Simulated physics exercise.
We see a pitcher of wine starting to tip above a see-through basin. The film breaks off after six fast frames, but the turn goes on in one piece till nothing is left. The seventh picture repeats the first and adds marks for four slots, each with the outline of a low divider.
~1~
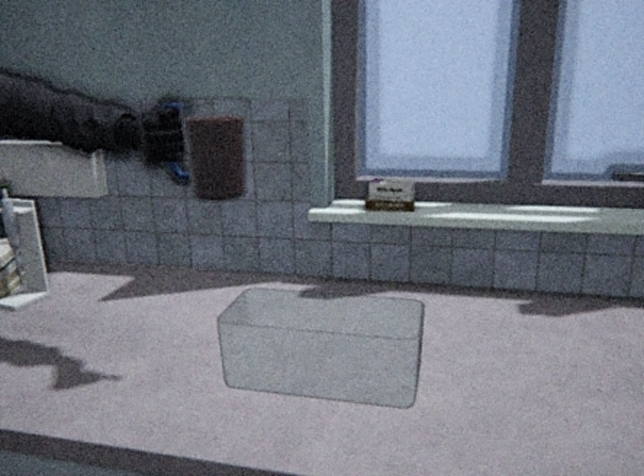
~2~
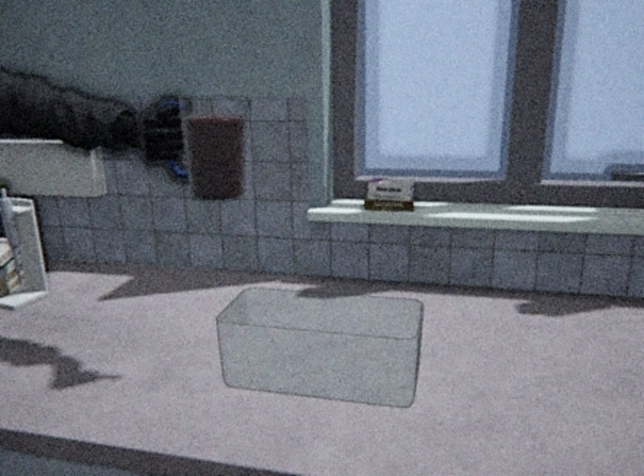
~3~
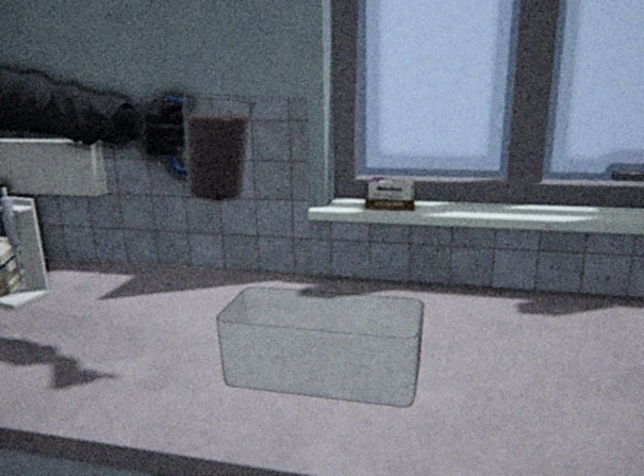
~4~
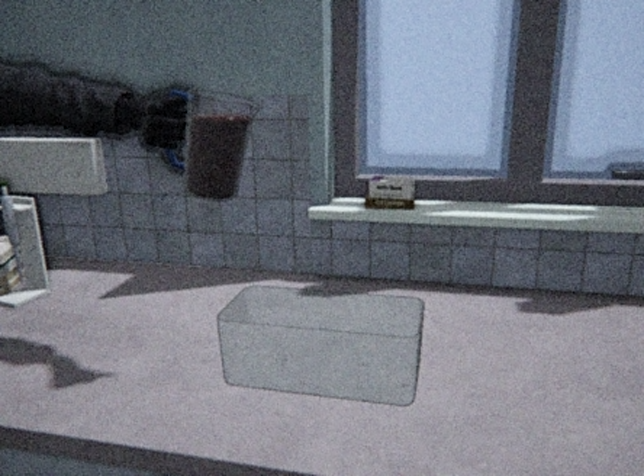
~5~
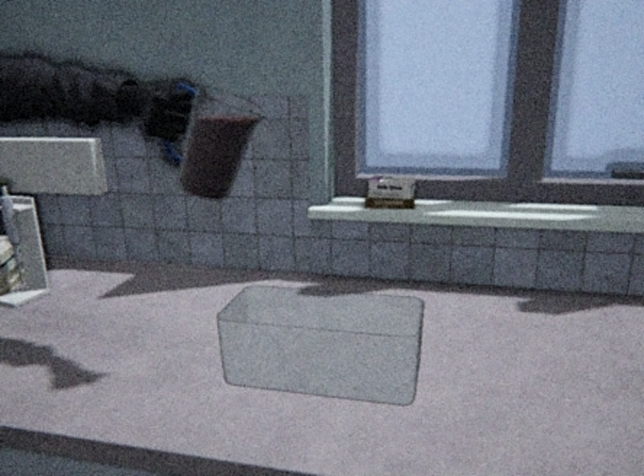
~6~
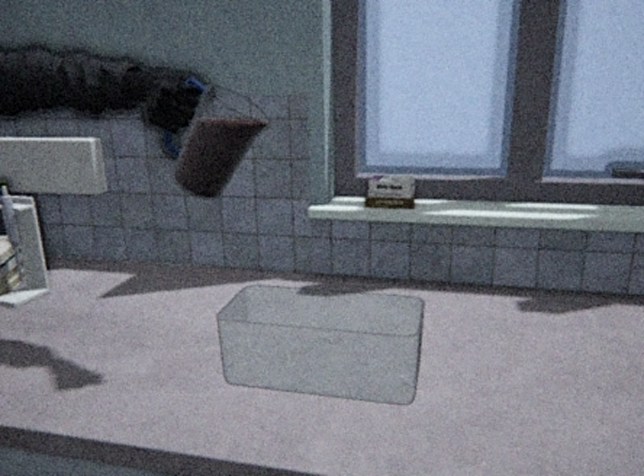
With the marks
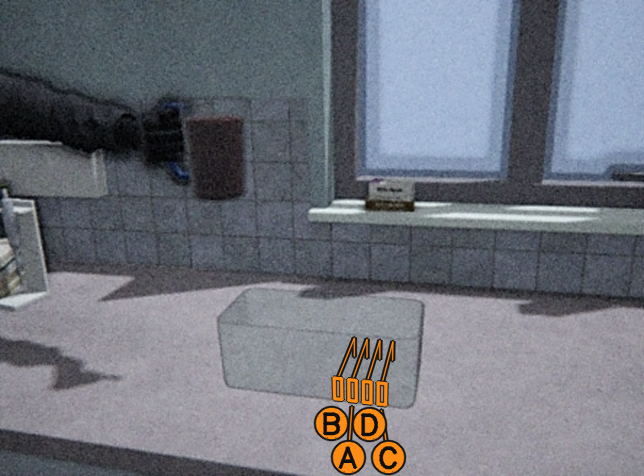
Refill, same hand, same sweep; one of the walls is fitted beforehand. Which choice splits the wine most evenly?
B is best.
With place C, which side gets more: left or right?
The left side.
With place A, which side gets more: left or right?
More ends on the left.
In orange, A at (351, 406); B at (337, 404); C at (381, 410); D at (366, 408).
Choosing A, about 85 % ends left of the wall and 9 % right of it; 6 % is lost outside.
Choosing B, about 46 % ends left of the wall and 52 % right of it; 3 % is lost outside.
Choosing C, about 85 % ends left of the wall and 11 % right of it; 4 % is lost outside.
Choosing D, about 86 % ends left of the wall and 9 % right of it; 5 % is lost outside.
